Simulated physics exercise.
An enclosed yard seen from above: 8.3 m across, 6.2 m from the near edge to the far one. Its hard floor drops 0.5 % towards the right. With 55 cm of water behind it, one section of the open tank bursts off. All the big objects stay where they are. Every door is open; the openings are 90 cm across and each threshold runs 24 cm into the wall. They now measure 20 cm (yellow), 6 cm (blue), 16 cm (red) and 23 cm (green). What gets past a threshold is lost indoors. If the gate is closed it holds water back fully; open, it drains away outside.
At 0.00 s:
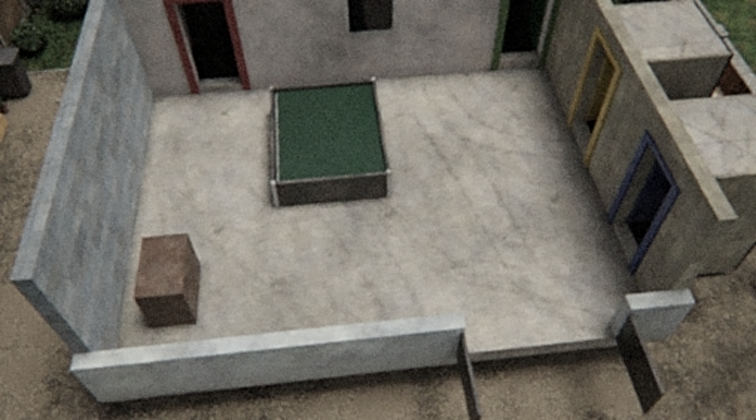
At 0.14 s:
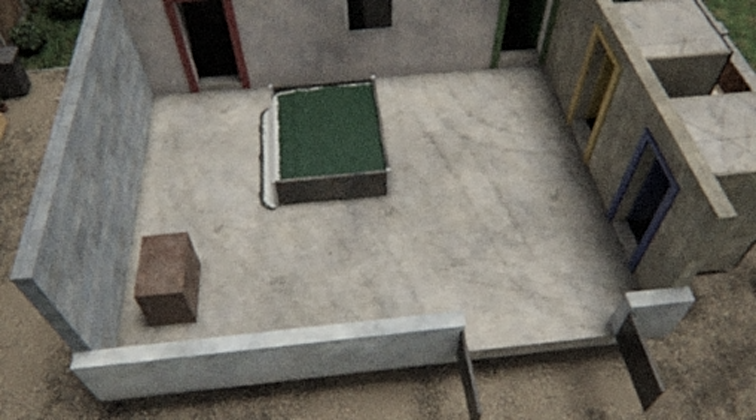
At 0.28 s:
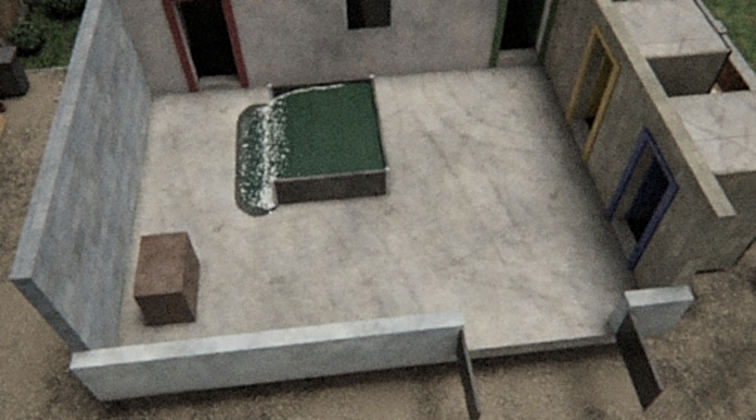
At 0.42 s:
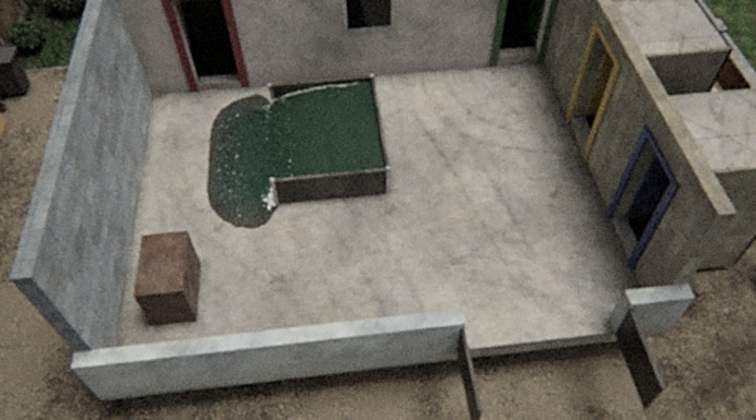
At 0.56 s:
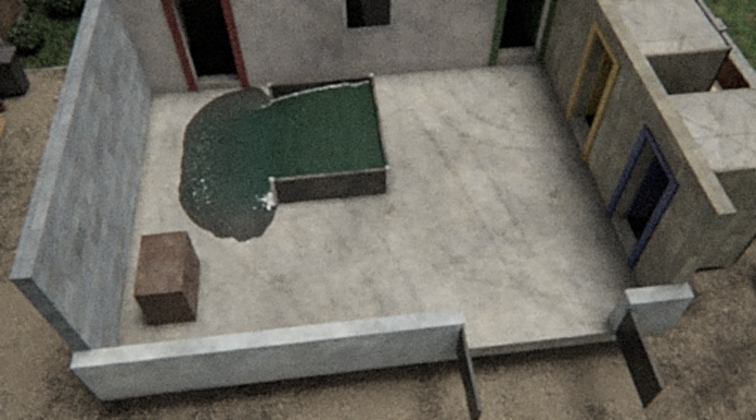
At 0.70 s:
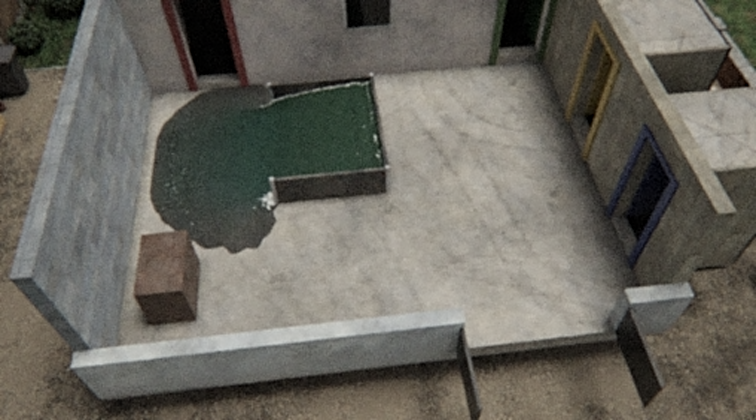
Walled yard seen from above, with dark green water bursting from the left side of an open tank and spreading leftward across the pale floor.
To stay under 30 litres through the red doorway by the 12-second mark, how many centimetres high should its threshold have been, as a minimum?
About 14 cm.
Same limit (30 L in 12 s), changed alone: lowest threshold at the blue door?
About 6.5 cm at blue.
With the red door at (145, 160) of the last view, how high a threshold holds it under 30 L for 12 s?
About 28 cm.
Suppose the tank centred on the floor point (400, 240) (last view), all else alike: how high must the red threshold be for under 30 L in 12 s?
Then roughly 13.0 cm.
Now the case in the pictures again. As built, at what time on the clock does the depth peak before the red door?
Near 2.8 s.
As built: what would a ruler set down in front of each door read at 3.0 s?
In cm: Yellow 0, blue 0, red 22, green 0.
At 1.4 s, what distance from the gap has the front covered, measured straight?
Roughly 3.4 m.
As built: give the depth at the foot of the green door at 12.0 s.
Some 4.5 cm.
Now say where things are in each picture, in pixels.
In the first picture, the open tank at (327, 131) is whole and still, 55 cm deep; the red door at (212, 52) is dry.
In the second picture, water pours out at (276, 147) and has run 0.3 m, to (263, 160); about 10 cm deep outside, 55 cm at the back.
In the third picture, water pours out at (276, 148) and has run 0.7 m, to (239, 198); about 10 cm deep outside, 55 cm at the back.
In the fourth picture, the gap is at (276, 148), the front 1.2 m out at (213, 197); the back of the open tank holds 55 cm.
In the fifth picture, the front is at (185, 199), 1.7 m from the gap at (276, 148); 4.9 m2 of floor is wet, 54 cm left at the back.
In the sixth picture, the front is at (155, 197), 2.2 m from the gap at (276, 148); 6.9 m2 of floor is wet, 48 cm left at the back; the red door at (209, 49), 2.3 m from the gap, is still 0.1 m from the nearest water.
After 1.4 s water covers 20 % of the floor, deepest (36 cm) near (153, 166); 9 cm at the red door, 0 litres in over its 16 cm threshold.
After 3.0 s water covers 25 % of the floor, deepest (40 cm) near (115, 362); 22 cm at the red door, 7 litres in over its 16 cm threshold.
After 12.0 s water covers 95 % of the floor, deepest (9 cm) near (629, 314); 6 cm at the red door, 19 litres in over its 16 cm threshold.
At the red door as built, the water arrived by 0.8 s and peaked near 22 cm at 2.8 s.
With a threshold of 11.5 cm, 52 litres would have come in within the 12 s; with 15.5 cm, 21 litres. So under 30 litres takes about 14 cm.
